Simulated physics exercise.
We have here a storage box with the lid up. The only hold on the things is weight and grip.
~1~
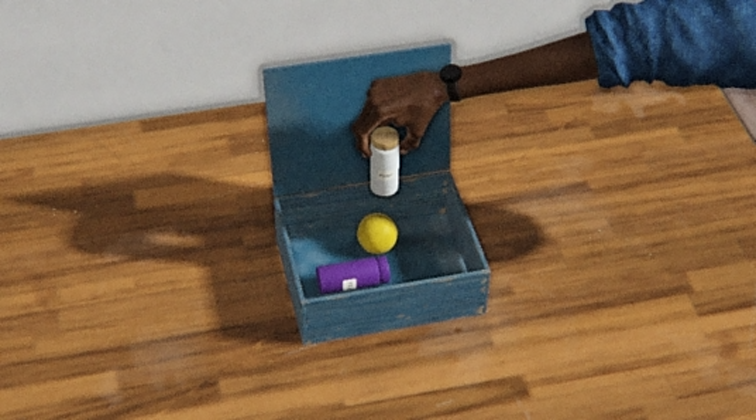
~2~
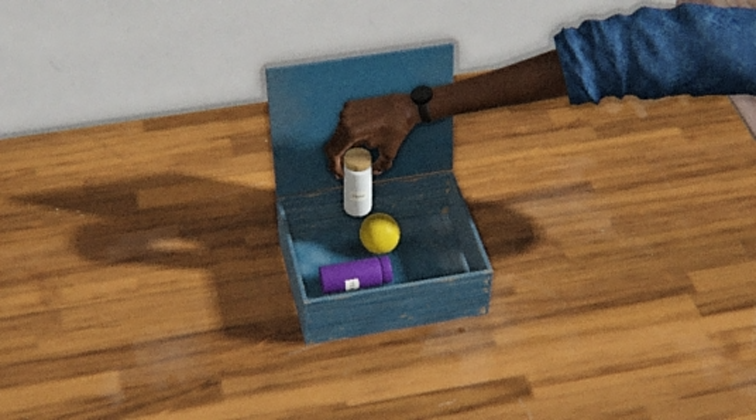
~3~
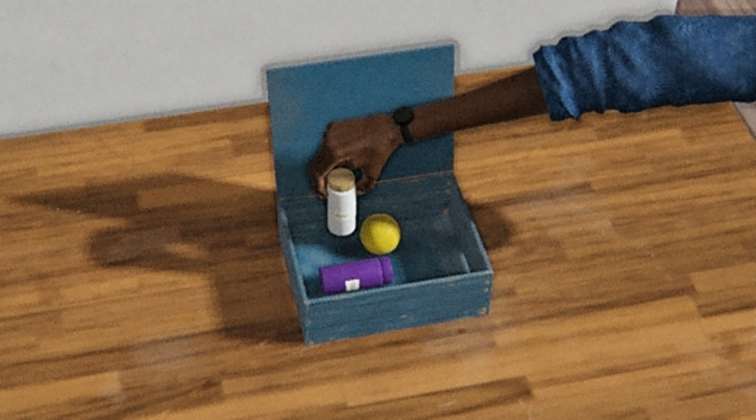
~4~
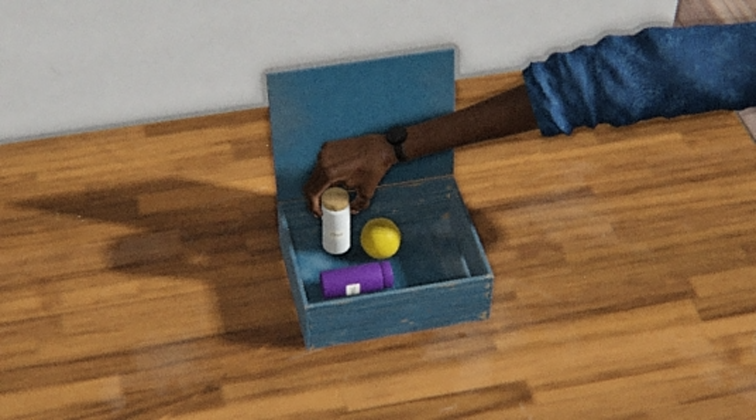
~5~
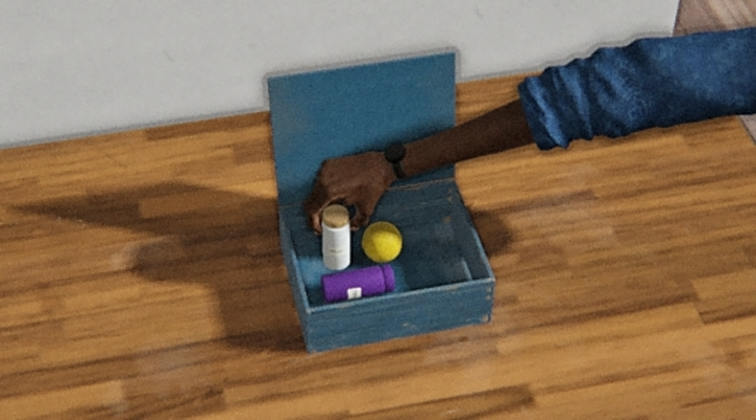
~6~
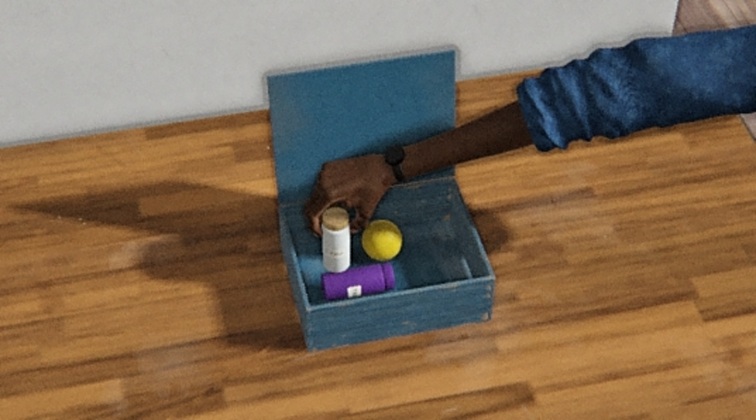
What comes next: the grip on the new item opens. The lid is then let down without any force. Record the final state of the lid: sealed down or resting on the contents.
The lid is going to finish down.
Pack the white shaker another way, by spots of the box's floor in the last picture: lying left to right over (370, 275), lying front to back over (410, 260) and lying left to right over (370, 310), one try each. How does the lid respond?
At first it manages to shut, the second time it manages to shut, and the third time it manages to shut.
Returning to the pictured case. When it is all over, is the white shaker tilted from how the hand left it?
Simply put, the white shaker gets tilted.
Then, 0.30 s after the last picture, white shaker on its side near (331, 254); purple shaker rolled a little.
Then, 1.30 s after the last picture, lid 75° above the rim; white shaker on its side near (330, 257); purple shaker rolled about its own width.
Then, 1.80 s after the last picture, lid 44° above the rim; white shaker on its side near (330, 257); purple shaker rolled about its own width.
Then, 2.20 s after the last picture, lid 13° above the rim; white shaker on its side near (330, 257); purple shaker rolled about its own width.
At rest, lid shut; tipped over in the box, white shaker; moved from the start, purple shaker; yellow lemon in place. Seen from the same camera at the end, white shaker near (330, 257).
